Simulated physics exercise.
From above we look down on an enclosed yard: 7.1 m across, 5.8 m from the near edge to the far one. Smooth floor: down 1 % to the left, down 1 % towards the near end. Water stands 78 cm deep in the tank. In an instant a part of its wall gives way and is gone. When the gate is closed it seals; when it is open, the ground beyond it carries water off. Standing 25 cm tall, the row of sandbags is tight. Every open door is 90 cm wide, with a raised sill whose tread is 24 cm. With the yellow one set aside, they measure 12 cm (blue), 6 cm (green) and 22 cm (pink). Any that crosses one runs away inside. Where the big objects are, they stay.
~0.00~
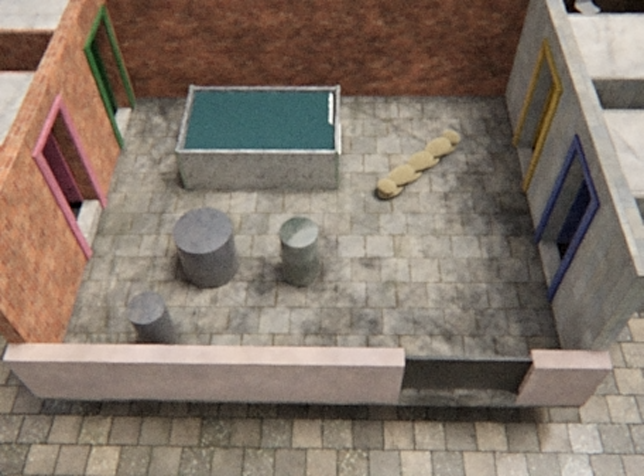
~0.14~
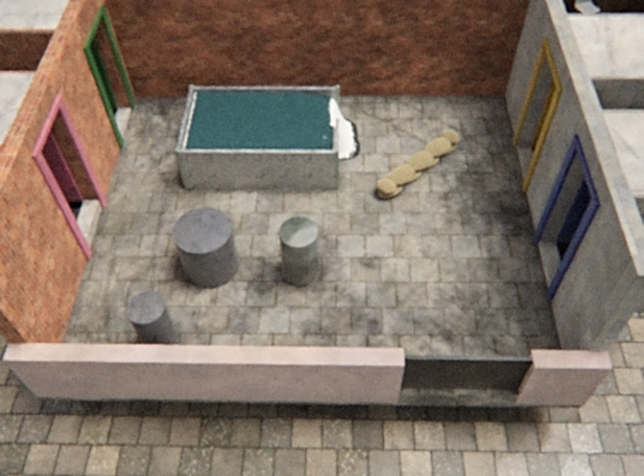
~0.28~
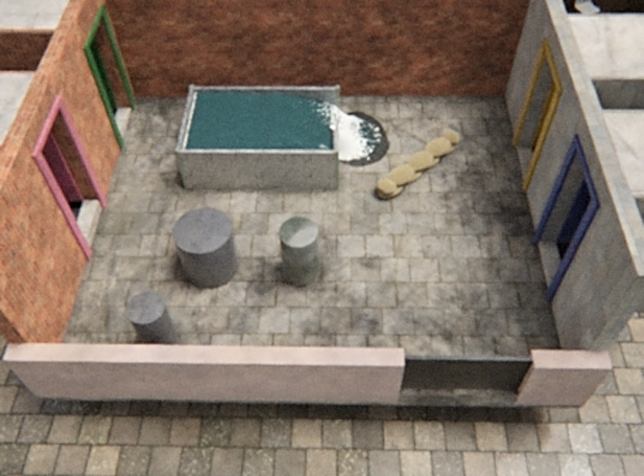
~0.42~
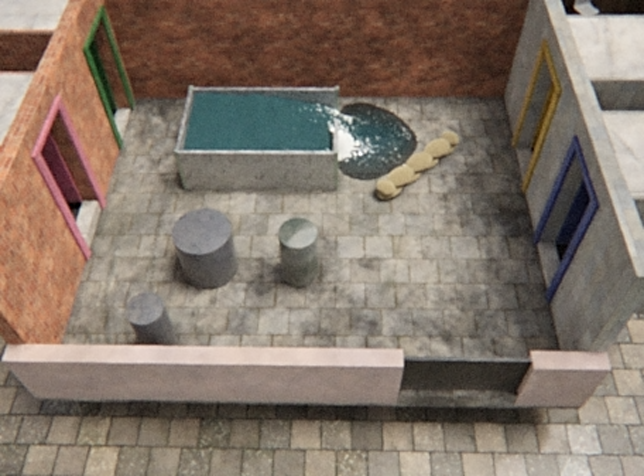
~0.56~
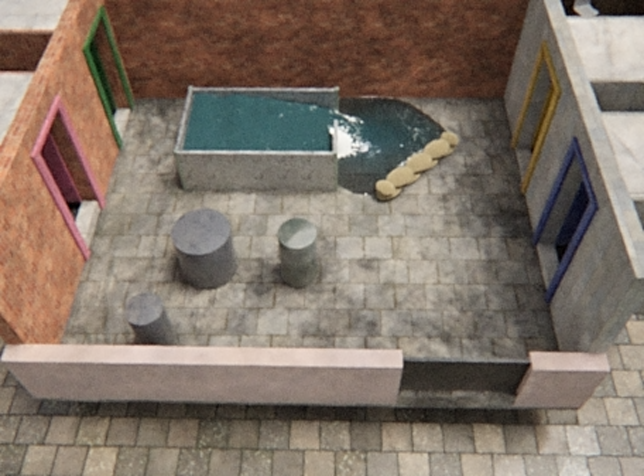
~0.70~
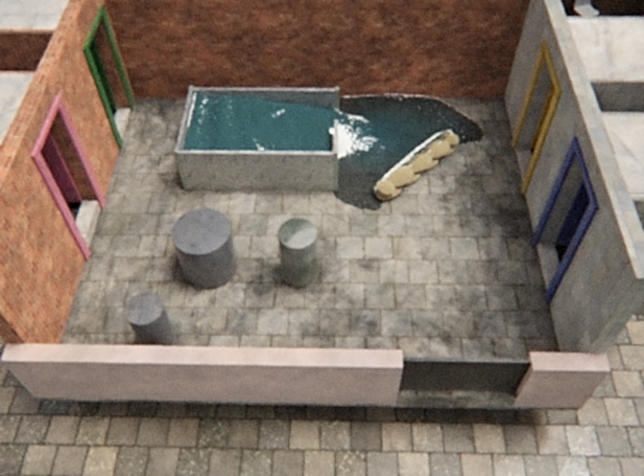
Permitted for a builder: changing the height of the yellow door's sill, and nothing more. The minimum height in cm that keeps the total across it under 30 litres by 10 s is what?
It is close to 11 cm.
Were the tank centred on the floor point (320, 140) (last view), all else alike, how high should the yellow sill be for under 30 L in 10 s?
In this case, 17 cm or so.
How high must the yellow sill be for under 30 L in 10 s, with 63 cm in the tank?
Something near 8.5 cm should do.
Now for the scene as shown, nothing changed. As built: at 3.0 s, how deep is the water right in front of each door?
Depths in cm: Pink 0, green 0, blue 6, yellow 14.
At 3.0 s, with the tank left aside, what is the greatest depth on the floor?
About 38 cm.
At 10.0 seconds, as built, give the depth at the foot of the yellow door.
It works out to about 7.0 centimetres deep.
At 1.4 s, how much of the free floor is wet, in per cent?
Roughly 15 percent of the floor.
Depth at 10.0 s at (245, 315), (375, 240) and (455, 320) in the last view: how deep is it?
The depths come to about 10, 4 and 8 cm.
After 1.4 s water covers 15 % of the floor, deepest (60 cm) near (501, 98); it has not reached the yellow door.
After 3.0 s water covers 35 % of the floor, deepest (38 cm) near (504, 111); 14 cm at the yellow door, 9 litres in over its 8 cm sill.
After 10.0 s water covers 95 % of the floor, deepest (16 cm) near (184, 352); 7 cm at the yellow door, 64 litres in over its 8 cm sill.
At the yellow door as built, the water arrived by 1.6 s and peaked near 14 cm at 3.2 s.
Run again over the same 10 s with other heights there, 38 litres in over 10 cm, 12 litres over 13.5 cm. The limit of 30 litres is kept from about 11 cm up.
